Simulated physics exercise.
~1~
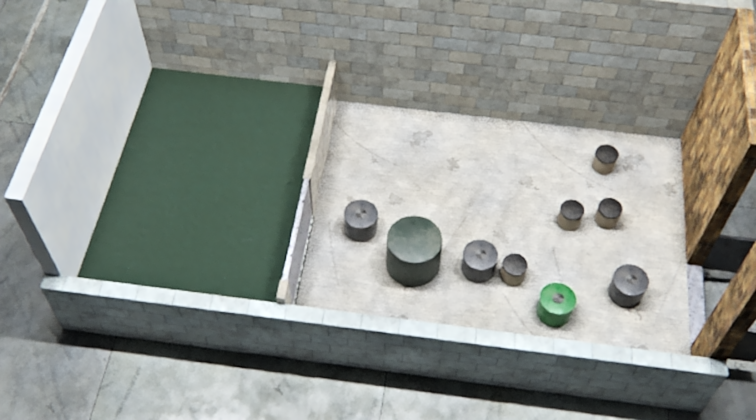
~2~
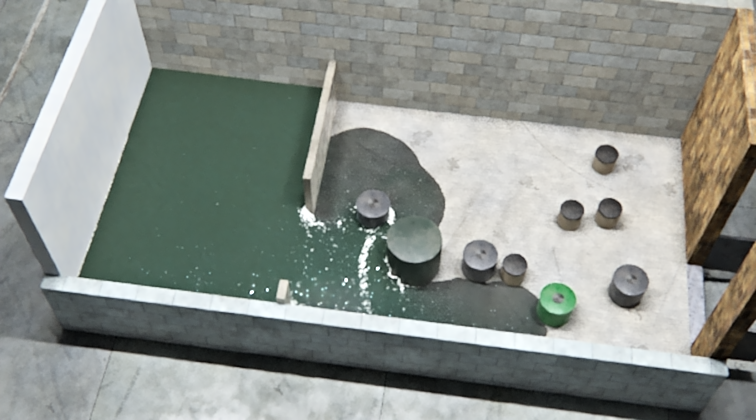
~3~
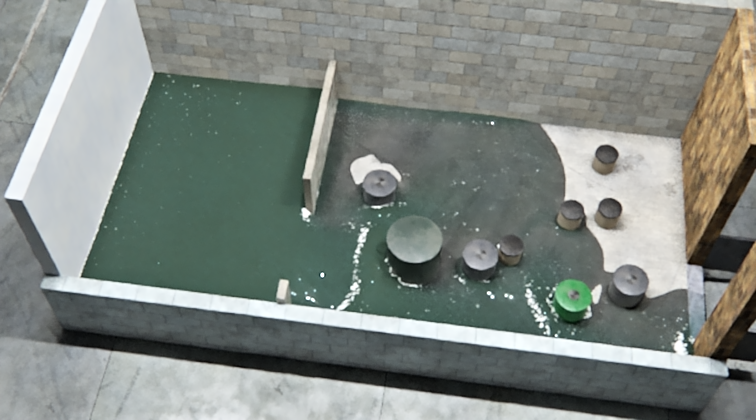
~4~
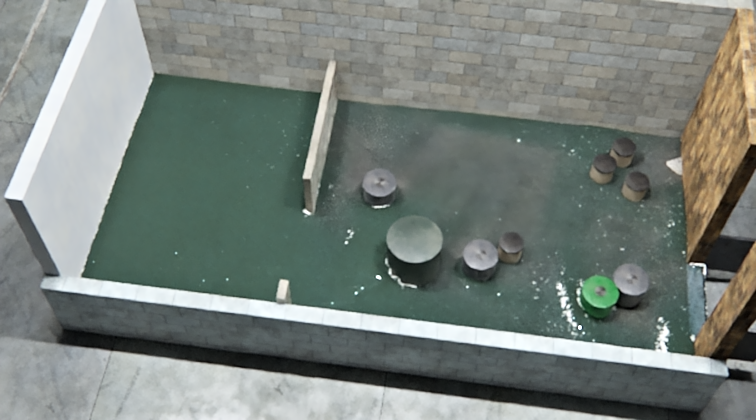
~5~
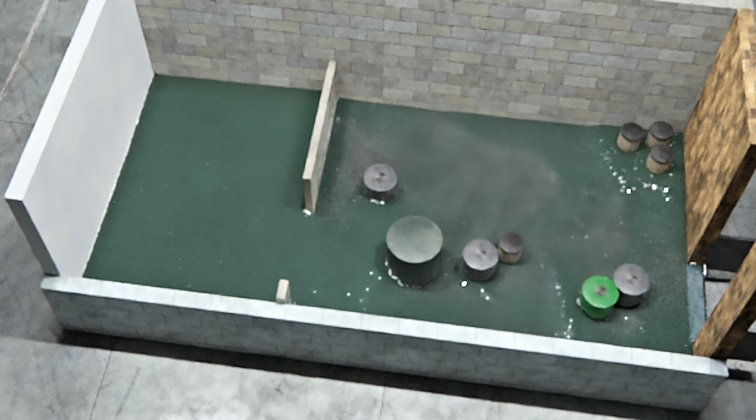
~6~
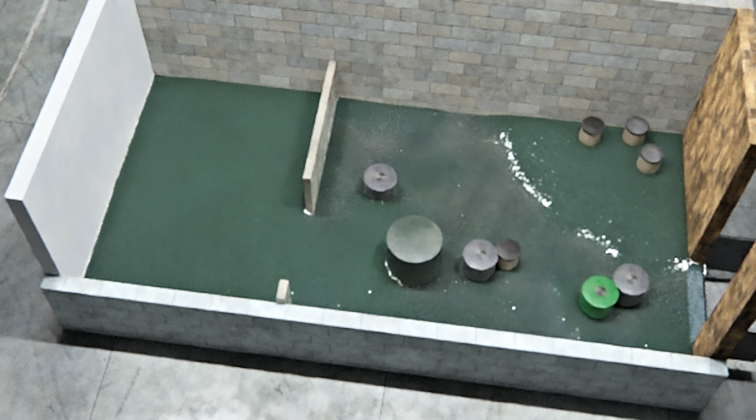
Dark green water spread from the left room through a gap in the dividing wall and covered the right room's pale floor, nudging the bright green tub a little right while three small pails drifted toward the far right corner, then back left slightly, all still upright inside.
